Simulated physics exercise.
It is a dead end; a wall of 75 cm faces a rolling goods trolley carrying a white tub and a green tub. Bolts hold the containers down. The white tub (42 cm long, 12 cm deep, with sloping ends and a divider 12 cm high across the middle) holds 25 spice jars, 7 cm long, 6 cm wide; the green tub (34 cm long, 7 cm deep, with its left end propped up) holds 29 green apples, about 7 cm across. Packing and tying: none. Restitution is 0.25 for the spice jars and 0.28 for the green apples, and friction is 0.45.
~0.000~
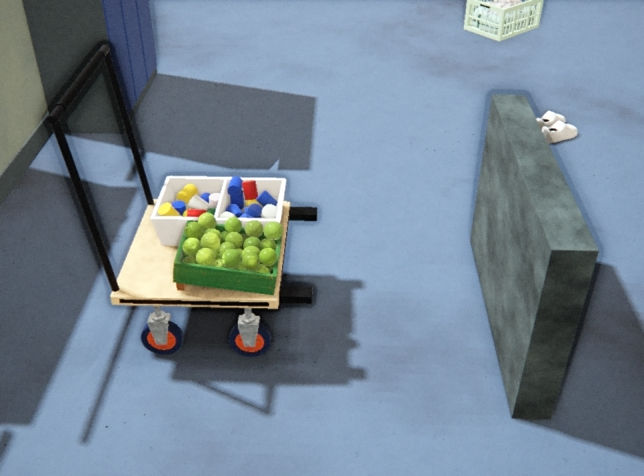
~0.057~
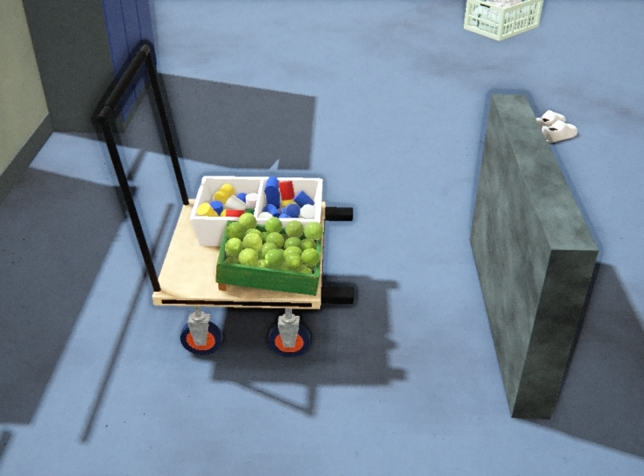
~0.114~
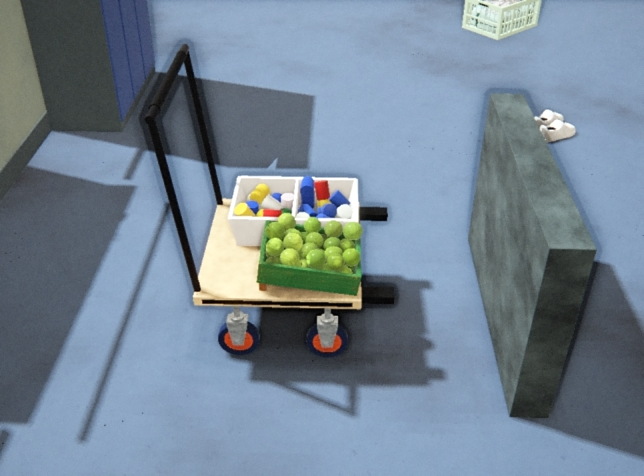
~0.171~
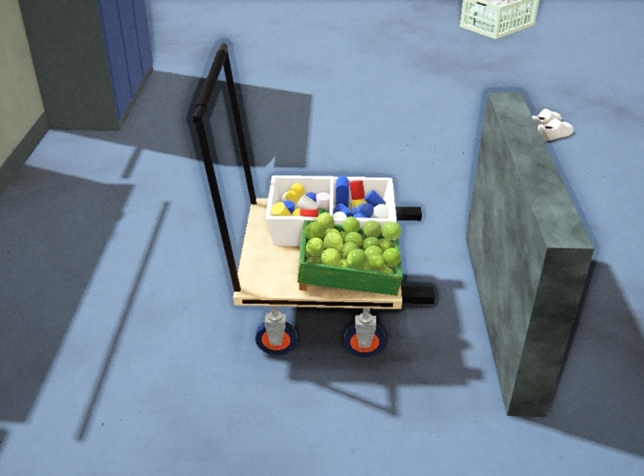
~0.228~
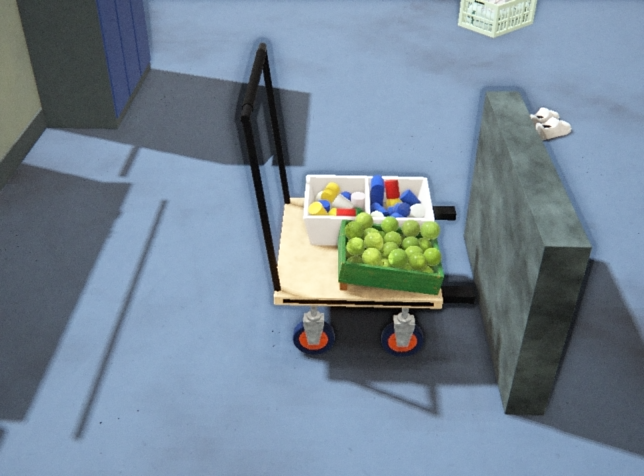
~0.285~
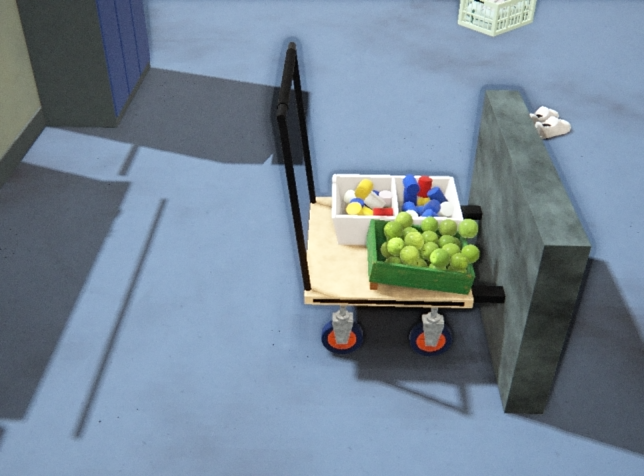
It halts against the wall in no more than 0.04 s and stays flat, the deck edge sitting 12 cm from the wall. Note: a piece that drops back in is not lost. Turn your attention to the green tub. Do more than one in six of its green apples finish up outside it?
Yes.
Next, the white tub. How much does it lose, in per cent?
White tub: 5%.
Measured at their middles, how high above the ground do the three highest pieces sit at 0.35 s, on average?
About 52 cm.
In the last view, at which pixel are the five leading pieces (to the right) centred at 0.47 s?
I'd say near (495, 269).
After 0.35 s, 0 of 25 out of the white tub and 6 of 29 out of the green tub.
After 0.47 s, 0 of 25 out of the white tub and 11 of 29 out of the green tub.
After 0.70 s, 1 of 25 out of the white tub and 13 of 29 out of the green tub.
Outcome (at 1.20 s), 1 of 25 out of the white tub and 13 of 29 out of the green tub. Asked share, 13 of 29, 45 per cent.
